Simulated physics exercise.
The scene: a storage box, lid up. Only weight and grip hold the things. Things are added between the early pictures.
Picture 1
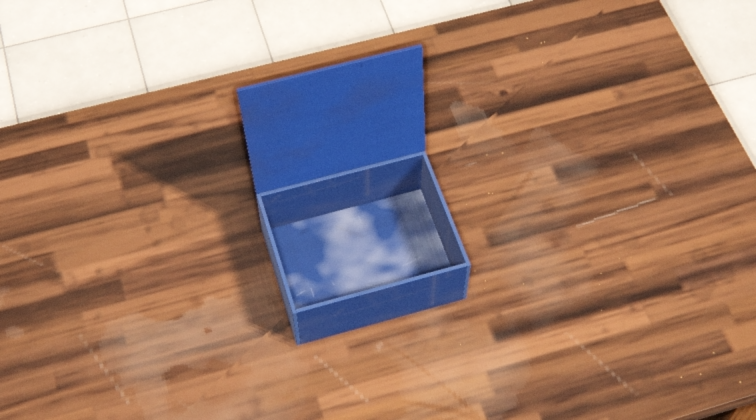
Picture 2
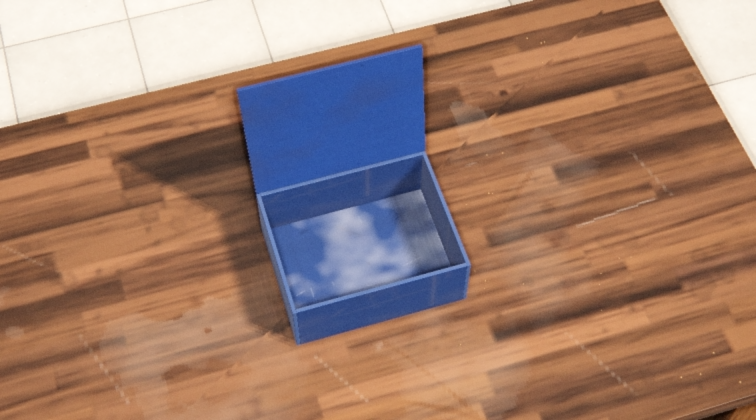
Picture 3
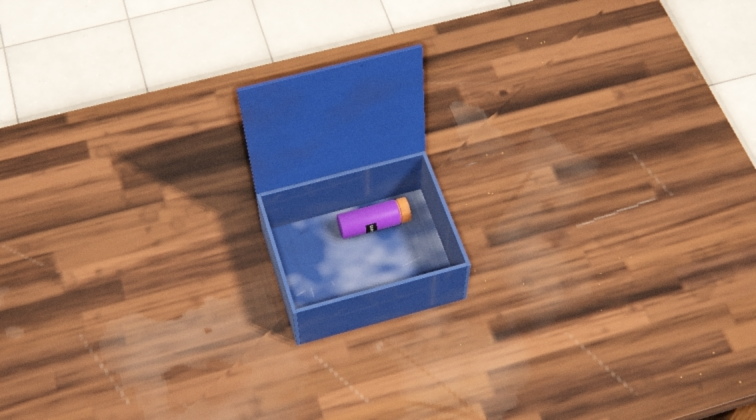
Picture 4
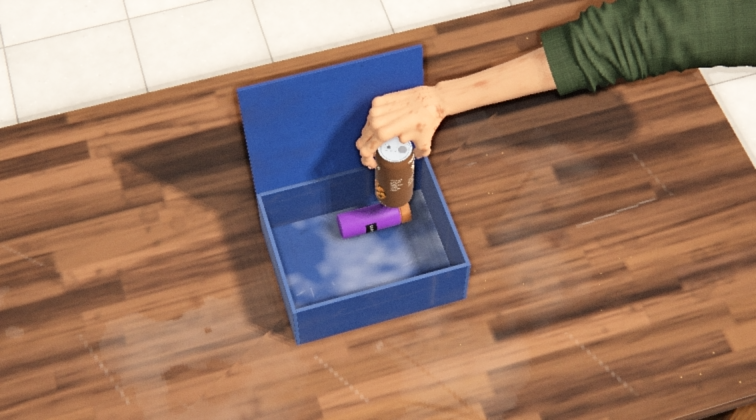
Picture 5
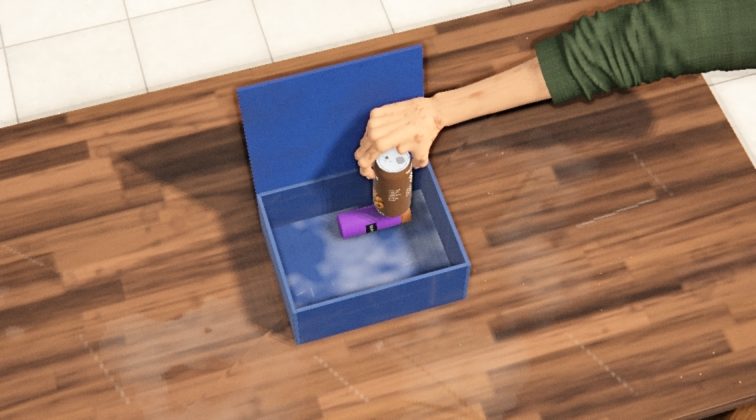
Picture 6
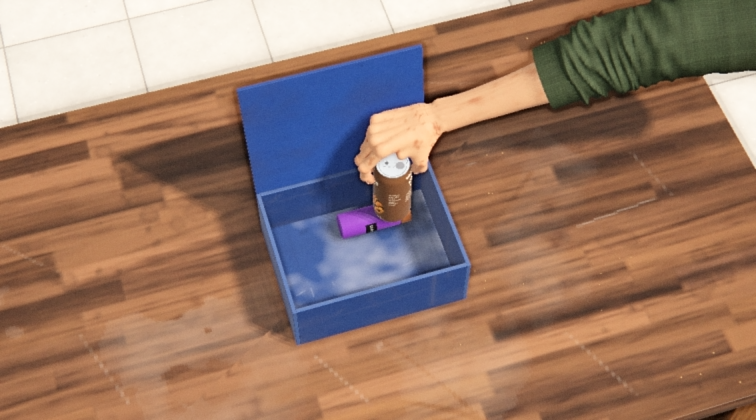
A hand in a green sleeve held a brown can over an open blue box, where a purple shaker had appeared lying inside, and lowered the can slightly in front of the shaker's right end.
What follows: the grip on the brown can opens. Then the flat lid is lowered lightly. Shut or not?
It shuts flat.
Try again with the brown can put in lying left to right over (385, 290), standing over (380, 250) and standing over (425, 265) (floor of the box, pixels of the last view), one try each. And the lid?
First, it closes; second, it will not close; third, it will not close.
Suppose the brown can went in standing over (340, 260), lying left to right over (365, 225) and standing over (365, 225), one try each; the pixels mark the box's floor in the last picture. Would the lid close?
First, it will not close; second, it closes; third, it shuts flat.
Then, 0.50 s on from there, brown can on its side near (407, 255); purple shaker shifted a little.
Then, 1.30 s on from there, lid 78° above the rim; brown can on its side near (406, 261).
Then, 1.80 s on from there, lid 45° above the rim; brown can on its side near (404, 261).
Then, 2.20 s on from there, lid 12° above the rim; brown can on its side near (404, 261).
In the end, lid shut; toppled in the box, brown can; purple shaker unmoved. At the end, from the last picture's camera, brown can near (404, 261).
